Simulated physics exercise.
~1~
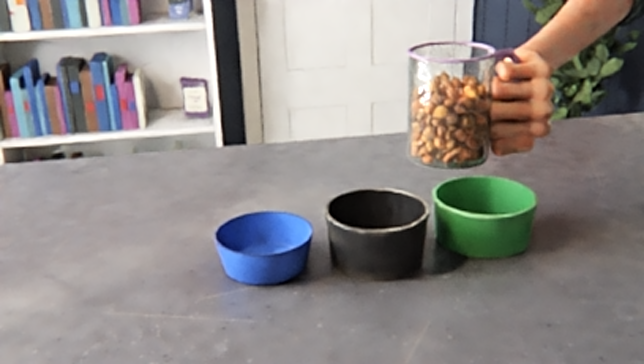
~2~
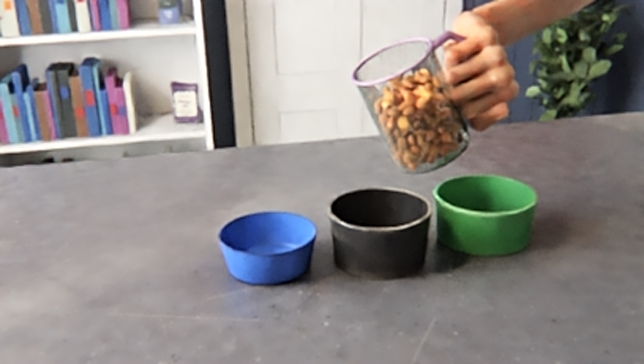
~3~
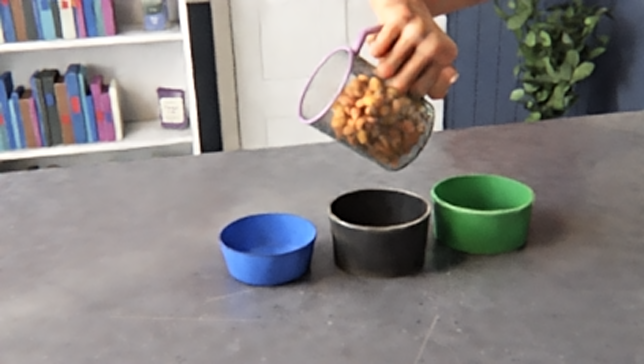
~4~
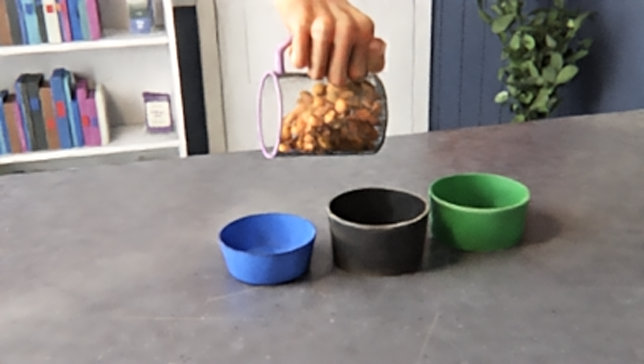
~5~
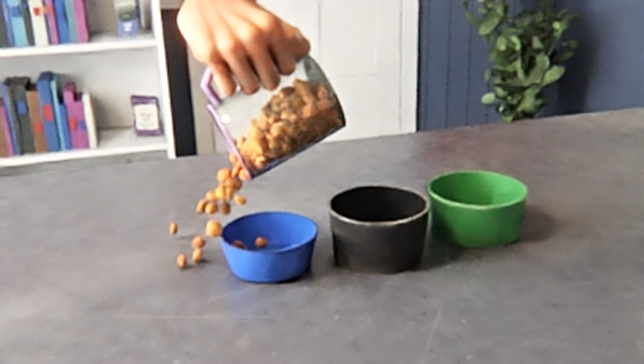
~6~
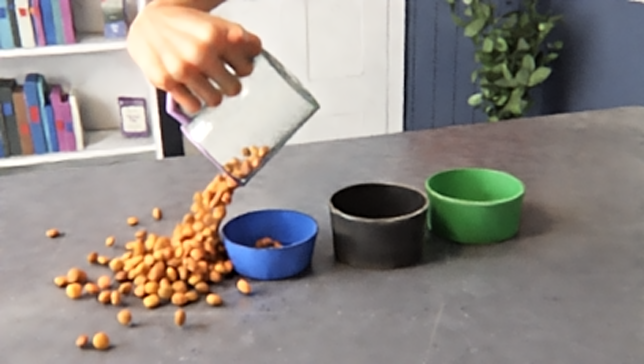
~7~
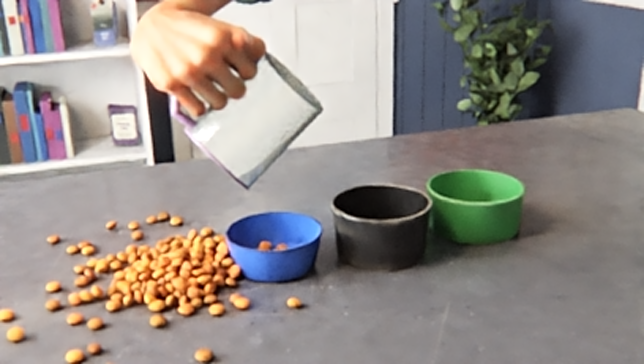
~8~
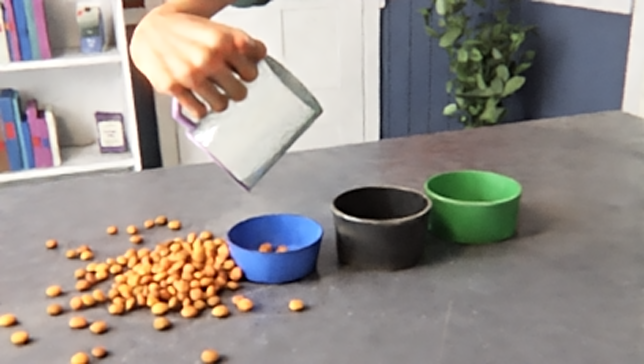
A hand at the upper right holds a clear, purple-rimmed cup full of brown kibble above a dark grey table, seen from the front and slightly above. A blue dish, a black dish and a green dish stand in a row from left to right, with bookshelves, a white door and a leafy plant behind. The hand carries the cup left, tipping it steadily while the view drifts slightly sideways. Kibble begins spilling near the blue dish, then pours mostly onto the table beside it. The cup ends empty and tilted, with a broad heap left of the blue dish, which holds only a few pieces, while the others receive none.
